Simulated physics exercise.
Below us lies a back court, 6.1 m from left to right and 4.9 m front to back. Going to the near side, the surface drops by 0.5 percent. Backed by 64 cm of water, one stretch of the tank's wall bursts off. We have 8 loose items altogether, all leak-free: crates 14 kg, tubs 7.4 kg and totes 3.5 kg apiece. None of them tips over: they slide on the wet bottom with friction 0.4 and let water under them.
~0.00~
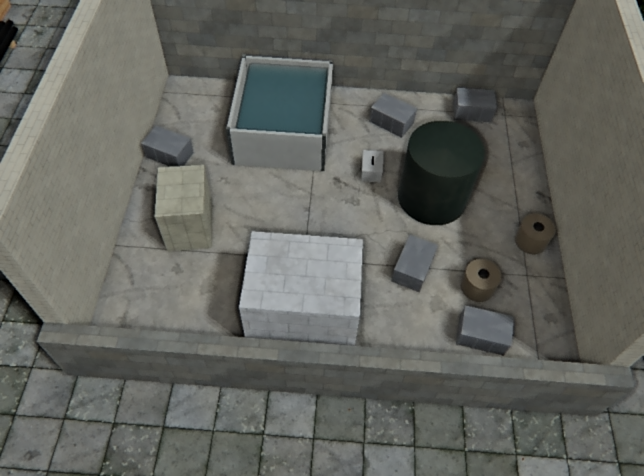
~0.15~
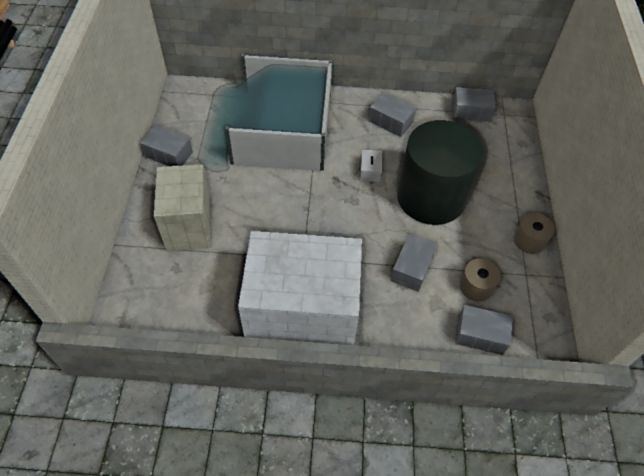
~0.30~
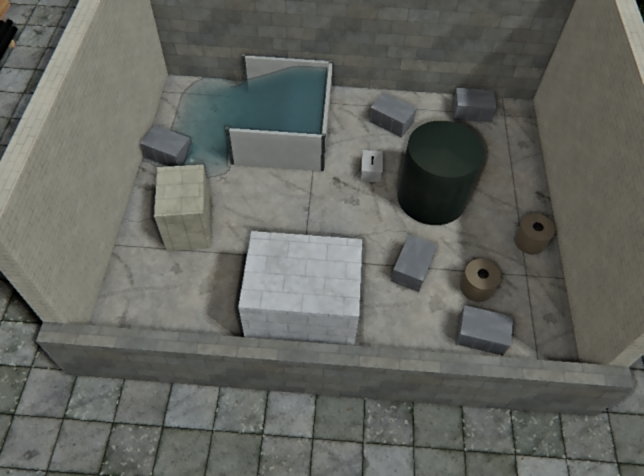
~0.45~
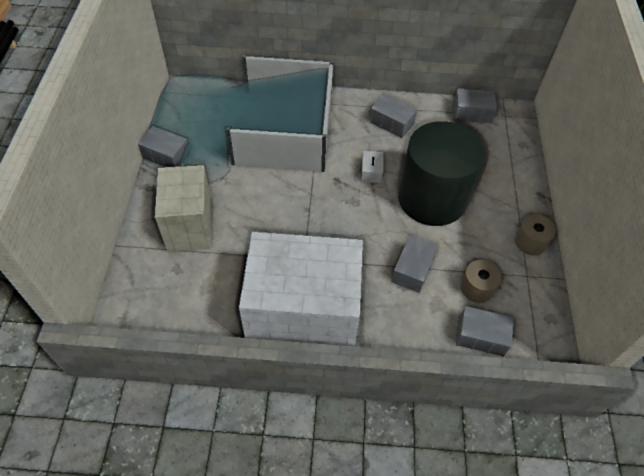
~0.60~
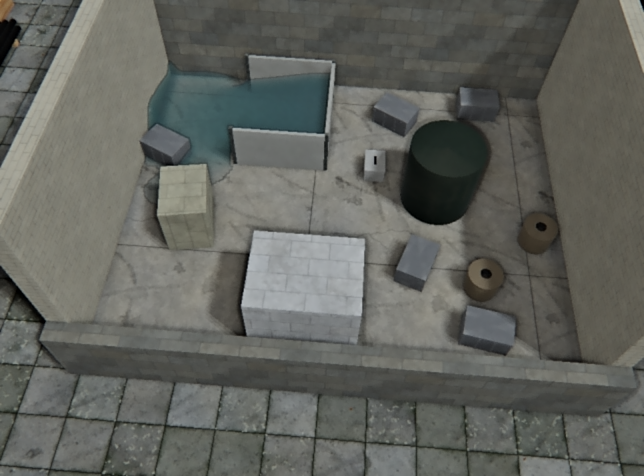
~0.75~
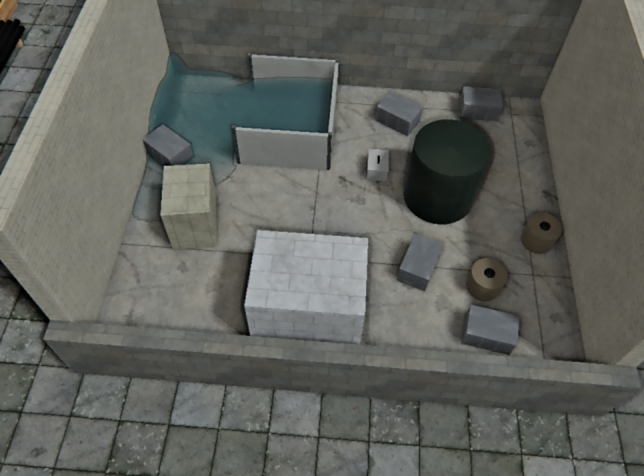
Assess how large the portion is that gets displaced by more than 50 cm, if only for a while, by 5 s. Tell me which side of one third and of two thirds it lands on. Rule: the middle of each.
Only a small share, below a third.
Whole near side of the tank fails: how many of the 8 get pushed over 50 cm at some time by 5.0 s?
In that case the number is 5.
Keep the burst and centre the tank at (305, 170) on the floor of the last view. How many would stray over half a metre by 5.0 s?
Result: 3.
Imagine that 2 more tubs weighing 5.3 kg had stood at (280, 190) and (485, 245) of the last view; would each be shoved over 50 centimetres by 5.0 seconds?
Taking them in order: Above the mark and below the mark.
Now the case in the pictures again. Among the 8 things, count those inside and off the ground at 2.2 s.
At that time the total is 1.
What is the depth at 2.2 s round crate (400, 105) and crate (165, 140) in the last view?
Around 0 cm and 18 cm.
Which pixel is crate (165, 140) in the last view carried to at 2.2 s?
Roughly at (154, 172).
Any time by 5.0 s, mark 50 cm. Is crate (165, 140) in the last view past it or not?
Short answer, overshooting.
After 1.1 s 1 of 8 are over 50 cm from their spots; 0 afloat.
After 2.2 s 1 of 8 are over 50 cm from their spots; 1 afloat.
After 3.5 s 1 of 8 are over 50 cm from their spots; 1 afloat.
After 5.0 s 1 of 8 are over 50 cm from their spots, and 1 have been at some point; 0 afloat.
